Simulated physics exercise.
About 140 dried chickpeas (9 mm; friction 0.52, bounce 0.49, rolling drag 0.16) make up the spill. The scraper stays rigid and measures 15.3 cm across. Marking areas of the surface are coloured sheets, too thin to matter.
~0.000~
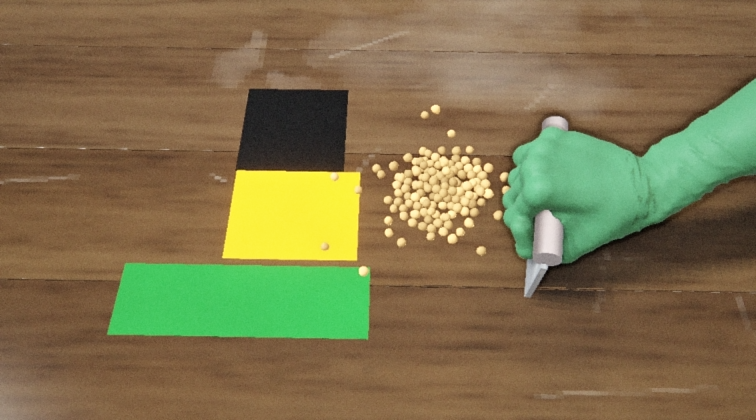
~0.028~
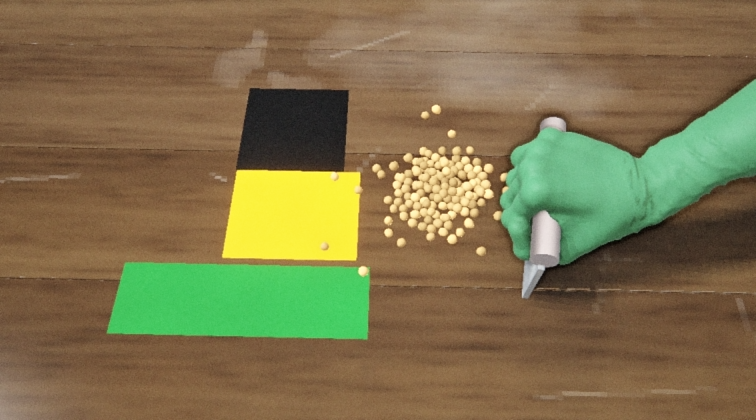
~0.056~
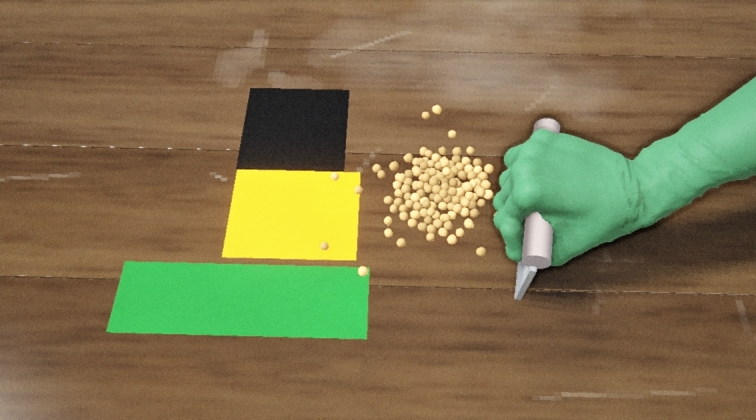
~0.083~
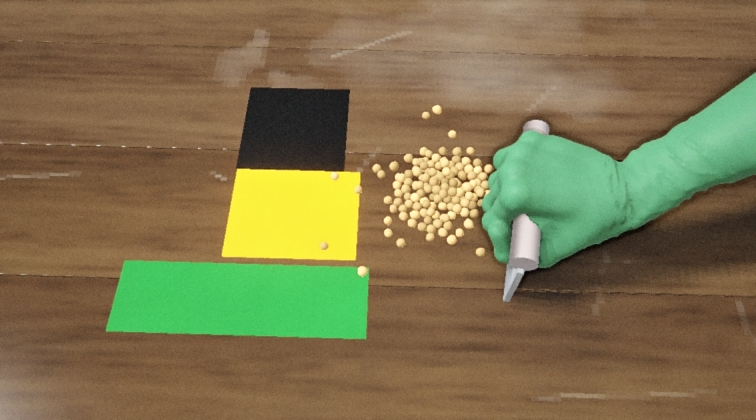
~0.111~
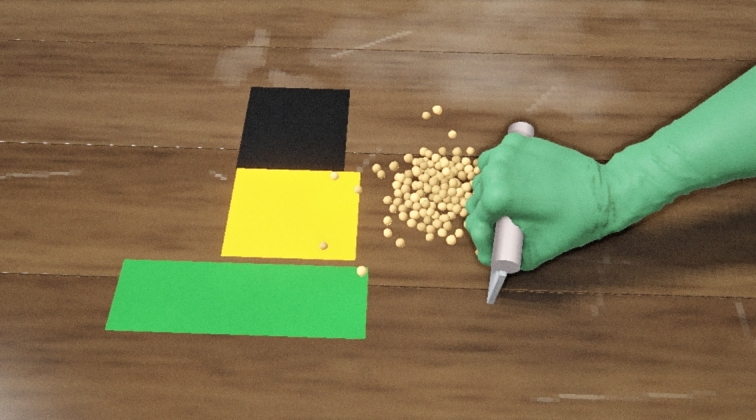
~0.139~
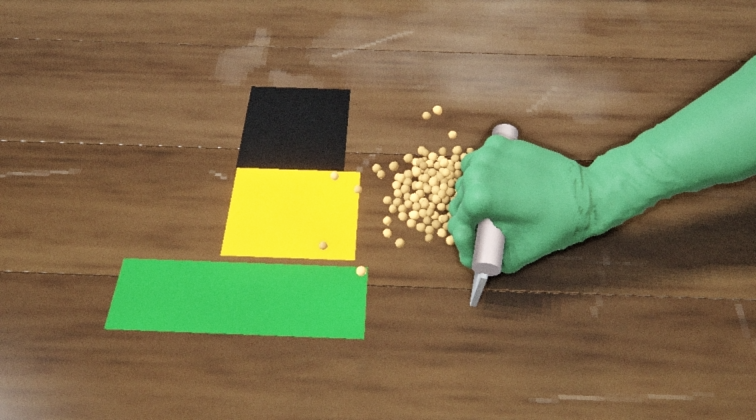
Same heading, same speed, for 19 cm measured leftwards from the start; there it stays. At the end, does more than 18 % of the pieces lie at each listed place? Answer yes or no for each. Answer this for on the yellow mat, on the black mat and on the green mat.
Yellow mat: Yes. Black mat: No. Green mat: No.
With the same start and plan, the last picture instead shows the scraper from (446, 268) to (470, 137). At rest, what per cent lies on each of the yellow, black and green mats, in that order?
Yellow mat 30, black mat 25, green mat 5.
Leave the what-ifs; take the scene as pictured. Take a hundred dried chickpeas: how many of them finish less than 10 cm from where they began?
Close to 40 per cent finishes that near its start.
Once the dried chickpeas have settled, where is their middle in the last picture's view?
Roughly at (326, 185).
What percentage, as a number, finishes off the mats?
Somewhere near 40 in a hundred.
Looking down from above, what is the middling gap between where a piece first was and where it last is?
It works out at about 12 centimetres.
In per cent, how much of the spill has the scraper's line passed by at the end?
Around 30 percent.
Then, at 0.32 s, scraper 15 cm from its start, spill 14 cm wide; yellow mat 20 %, off the mats 80 %.
After 0.49 s, scraper 19 cm from its start, spill 16 cm wide; green mat 5 %, yellow mat 50 %, black mat 5 %, off the mats 40 %.
After 0.65 s, scraper 19 cm from its start, spill 16 cm wide; green mat 5 %, yellow mat 45 %, black mat 5 %, off the mats 40 %.
In the end, at 0.9 s, green mat 5 %, yellow mat 45 %, black mat 5 %, off the mats 40 %.
